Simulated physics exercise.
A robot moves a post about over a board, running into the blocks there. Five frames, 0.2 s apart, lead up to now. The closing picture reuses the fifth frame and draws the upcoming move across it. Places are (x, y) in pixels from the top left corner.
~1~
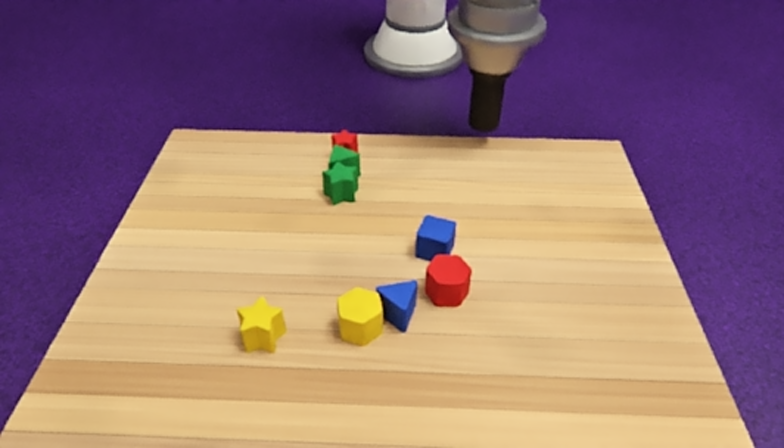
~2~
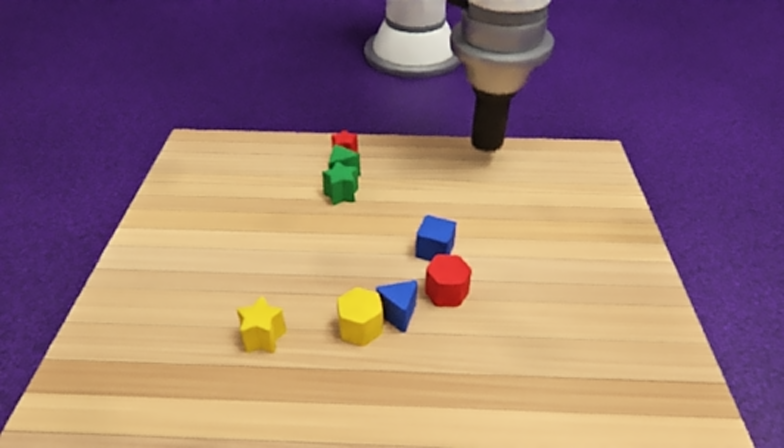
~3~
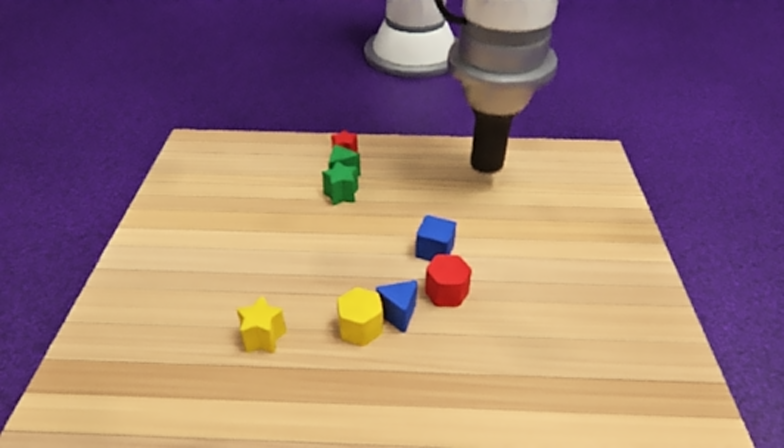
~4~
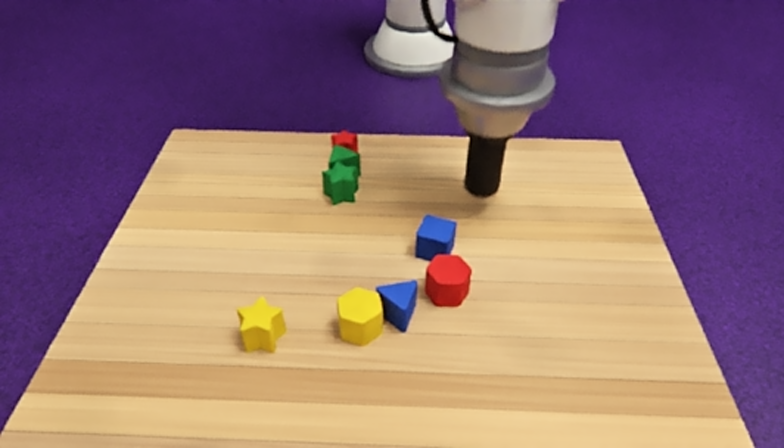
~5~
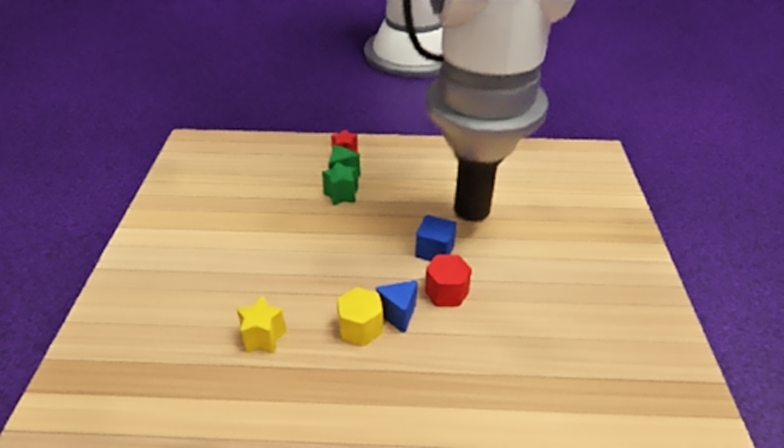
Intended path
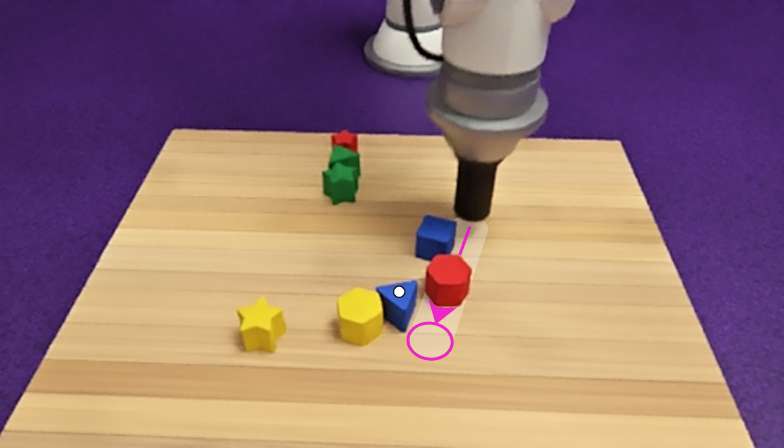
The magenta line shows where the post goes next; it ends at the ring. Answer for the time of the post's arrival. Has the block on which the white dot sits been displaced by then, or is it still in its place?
It keeps its spot.
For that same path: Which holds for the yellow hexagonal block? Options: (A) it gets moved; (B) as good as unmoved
B
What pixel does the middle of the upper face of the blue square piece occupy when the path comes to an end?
I'd say the blue square piece ends with its top centre at (418, 244).
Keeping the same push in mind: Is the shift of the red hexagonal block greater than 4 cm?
Yes.
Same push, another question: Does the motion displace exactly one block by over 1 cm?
No
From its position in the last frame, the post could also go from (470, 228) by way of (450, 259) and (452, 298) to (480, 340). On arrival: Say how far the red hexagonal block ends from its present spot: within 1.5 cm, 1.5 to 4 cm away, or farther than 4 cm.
Range: Over 4 cm.
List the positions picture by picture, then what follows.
In the first picture, post's lower end at (483, 125); yellow hexagonal block at (360, 304); blue triangular piece at (399, 292); blue square piece at (437, 228); red hexagonal block at (449, 269).
In the second picture, post at (487, 144); blocks still.
In the third picture, post at (487, 166); blocks still.
In the fourth picture, post at (481, 188); blocks still.
In the fifth picture, post at (472, 211); yellow hexagonal block at (360, 304); blue triangular piece at (399, 292); blue square piece at (437, 228); red hexagonal block at (449, 269).
Drawn move, from (470, 228) directly to (430, 341); the dot is on the blue triangular piece.
The first path, step by step. One third of the way, post at (460, 244); blue square piece at (423, 239), turned 55° clockwise.
Two thirds of the way, post at (446, 282); blue square piece at (418, 244), turned 90° clockwise; red hexagonal block at (431, 305), turned 25° clockwise.
At the end, post at (431, 324); yellow hexagonal block still; blue triangular piece still; blue square piece at (418, 244), turned 90° clockwise; red hexagonal block at (411, 351), turned 35° clockwise.
